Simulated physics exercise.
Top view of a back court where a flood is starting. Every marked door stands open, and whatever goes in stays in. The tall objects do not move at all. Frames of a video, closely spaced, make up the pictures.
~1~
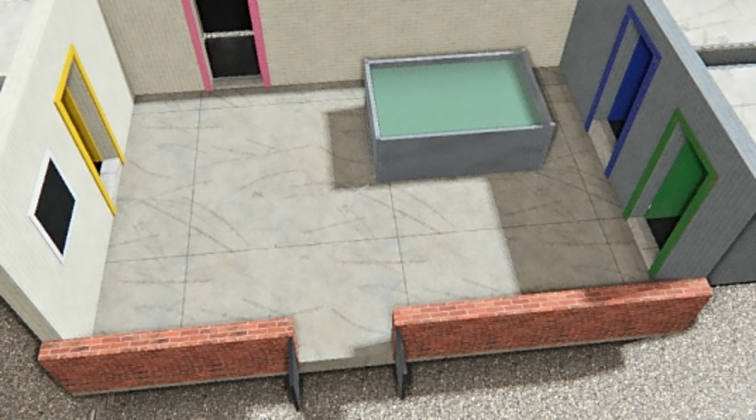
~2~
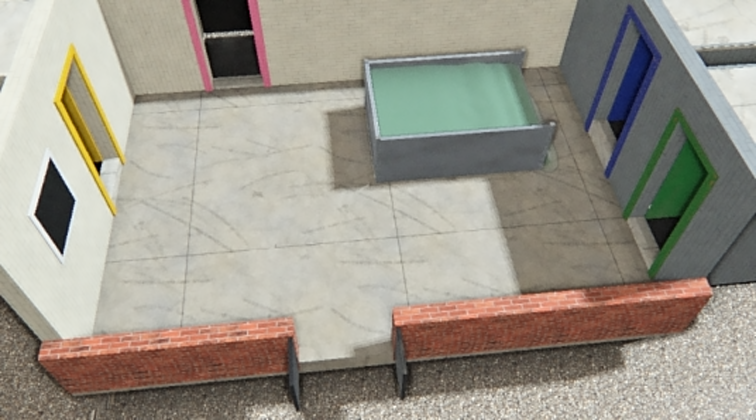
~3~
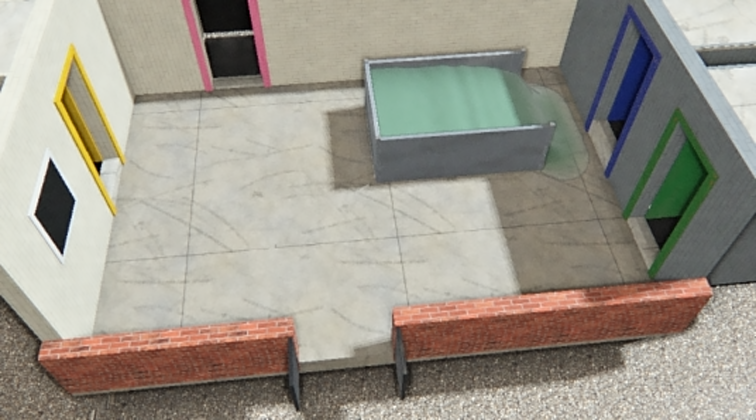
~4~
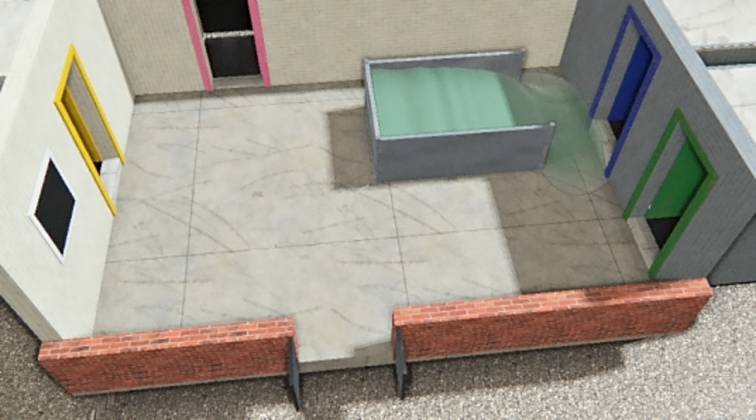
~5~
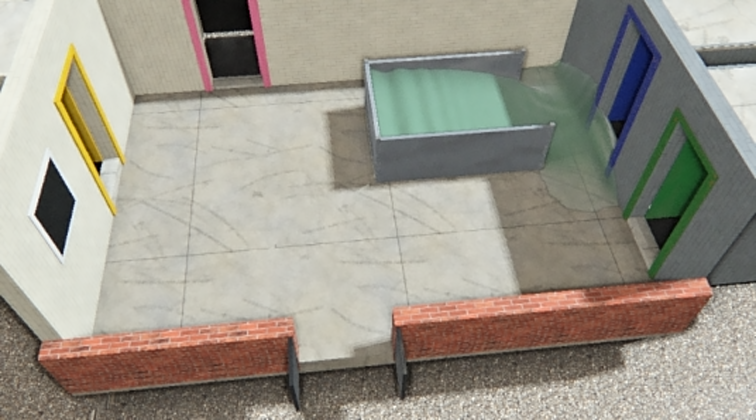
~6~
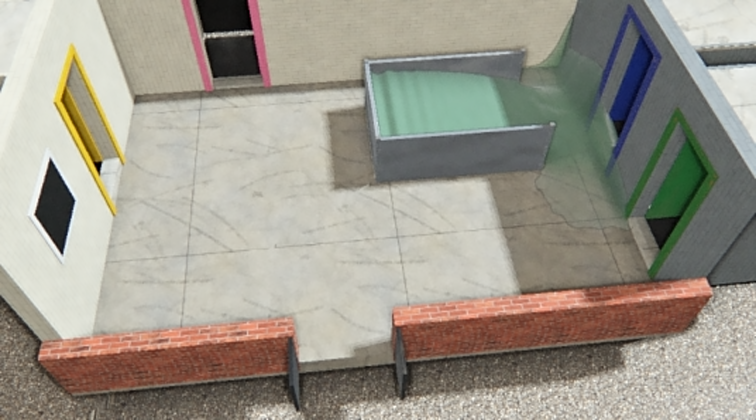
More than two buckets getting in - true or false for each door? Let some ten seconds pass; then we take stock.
Blue door: True; yellow door: False; green door: True; pink door: True.
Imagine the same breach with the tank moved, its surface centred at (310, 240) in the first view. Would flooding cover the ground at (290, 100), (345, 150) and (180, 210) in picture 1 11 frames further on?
Spared, spared, spared.
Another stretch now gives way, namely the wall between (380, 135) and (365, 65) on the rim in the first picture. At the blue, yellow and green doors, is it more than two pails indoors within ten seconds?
Going door by door, the blue door remains beneath it, the yellow door crosses the threshold, and the green door crosses the threshold.
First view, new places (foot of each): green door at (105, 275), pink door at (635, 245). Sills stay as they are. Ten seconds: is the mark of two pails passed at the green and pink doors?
Looking at both, the green one gets flooded and the pink one gets flooded.
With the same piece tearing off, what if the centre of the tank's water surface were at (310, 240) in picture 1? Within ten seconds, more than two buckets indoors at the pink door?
As far as I can tell, pink stays within limits.
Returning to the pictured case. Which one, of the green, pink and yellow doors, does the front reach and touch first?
That's the green-painted one.
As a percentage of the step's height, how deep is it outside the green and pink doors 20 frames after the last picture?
I'd put the first at close to 120 per cent and the second at close to 140 per cent.
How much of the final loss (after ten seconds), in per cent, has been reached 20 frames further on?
It comes to around 60 per cent.
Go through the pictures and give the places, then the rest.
In the first frame, the open tank at (455, 96) is whole and still.
In the second frame, the front is at (545, 170), out from the gap at (528, 115).
In the third frame, the front is at (573, 174), out from the gap at (527, 118).
In the fourth frame, the front is at (606, 177), out from the gap at (526, 120).
In the fifth frame, the front is at (616, 201), out from the gap at (526, 121).
In the sixth frame, water pours out at (526, 121) and has run to (627, 226).
A moment on, water covers 15 % of the floor; the blue door far over two buckets in, the yellow door not reached, the green door wet at the sill, nothing in, the pink door not reached.
Next, water covers 30 % of the floor; the blue door far over two buckets in, the yellow door not reached, the green door under two buckets in, the pink door not reached.
Then, water covers 55 % of the floor; the blue door far over two buckets in, the yellow door not reached, the green door under two buckets in, the pink door under two buckets in.
Later, water covers 90 % of the floor; the blue door far over two buckets in, the yellow door wet at the sill, nothing in, the green door over two buckets in, the pink door under two buckets in.
In the end, water covers 95 % of the floor; the blue door far over two buckets in, the yellow door wet at the sill, nothing in, the green door over two buckets in, the pink door over two buckets in.
